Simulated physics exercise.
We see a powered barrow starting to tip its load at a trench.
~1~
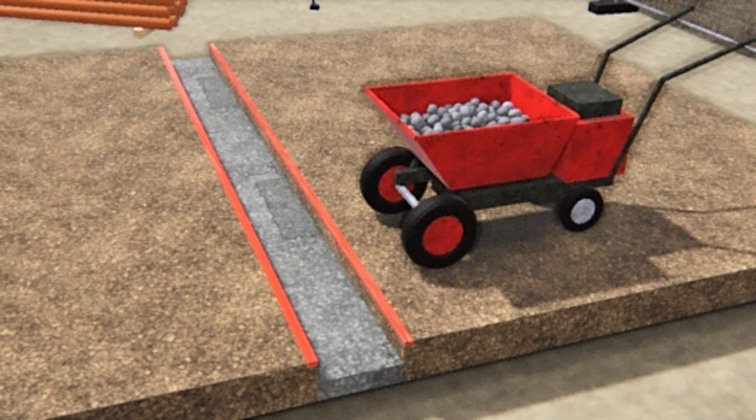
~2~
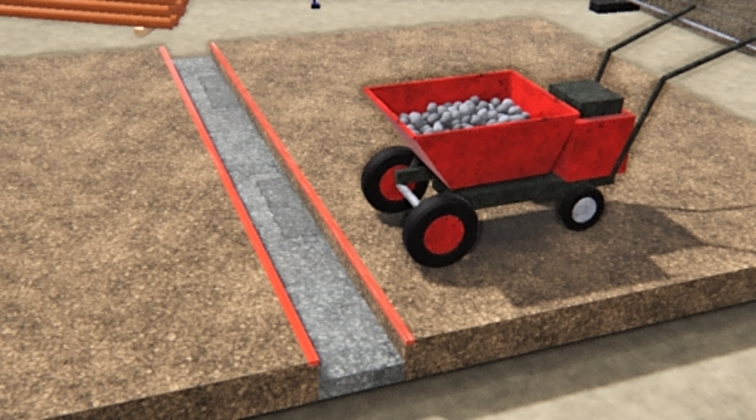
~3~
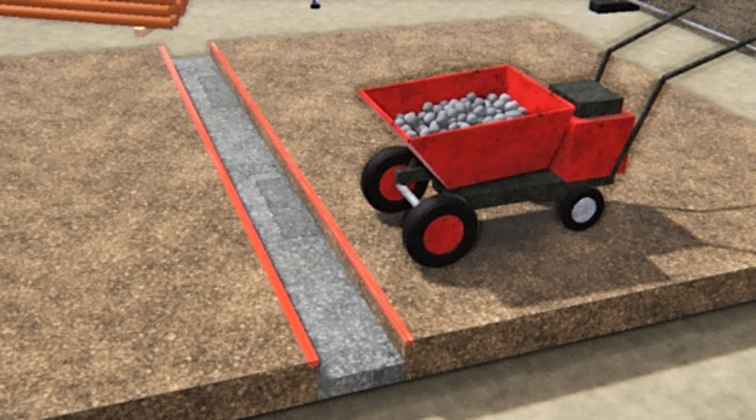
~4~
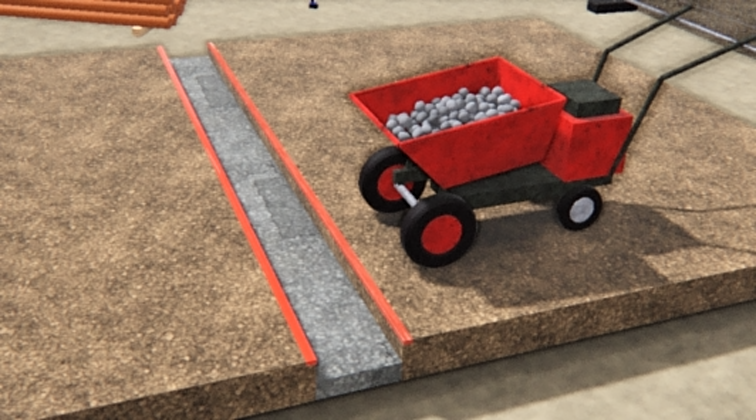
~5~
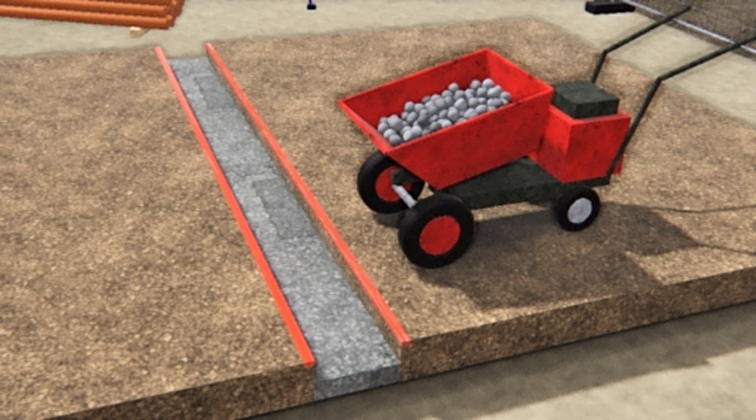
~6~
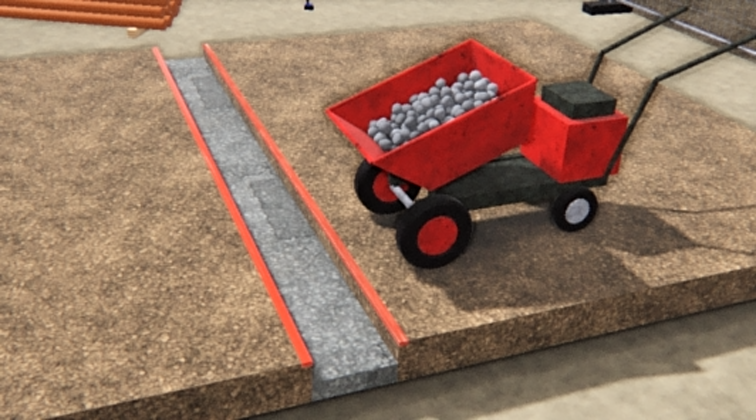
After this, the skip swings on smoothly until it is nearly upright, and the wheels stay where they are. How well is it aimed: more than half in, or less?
Between the edges lies more than half of the load.
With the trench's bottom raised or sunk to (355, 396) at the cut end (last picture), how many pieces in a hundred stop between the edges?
Close to 70 per cent.
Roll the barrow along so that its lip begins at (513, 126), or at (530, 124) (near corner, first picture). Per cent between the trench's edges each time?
The first gives 50 %, the second 40 %.
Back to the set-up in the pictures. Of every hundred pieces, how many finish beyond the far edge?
It comes to 35 per cent or so.
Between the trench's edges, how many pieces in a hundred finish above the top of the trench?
Roughly 15 in a hundred.
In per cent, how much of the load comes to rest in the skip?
Near 0 %.
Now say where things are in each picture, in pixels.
In the first frame, lip of the skip at (417, 138), level; top of the load at (474, 123), round cobbles; first edge of the trench at (385, 304); far edge at (294, 322), the trench over half as wide as the skip, and shallow for its width.
In the second frame, lip of the skip at (416, 138), tipped barely; top of the load at (474, 121).
In the third frame, lip of the skip at (410, 141), tipped barely; top of the load at (480, 111).
In the fourth frame, lip of the skip at (400, 145), tipped a little; top of the load at (484, 109).
In the fifth frame, lip of the skip at (387, 153), tipped a little; top of the load at (474, 104).
In the sixth frame, lip of the skip at (373, 163), tipped clearly; top of the load at (471, 105); first edge of the trench at (380, 305); far edge at (288, 323).
Soon, skip tipped steeply; all in the skip.
A while on, skip tipped right over; most in the skip; about a quarter in or heaped over the trench; a small part beyond it; a stray few falling.
Towards the end, skip tipped right over; a small part in the skip; about half in or heaped over the trench; about a quarter beyond it.
Finally, skip tipped right over; about two thirds in or heaped over the trench; about a third beyond it.
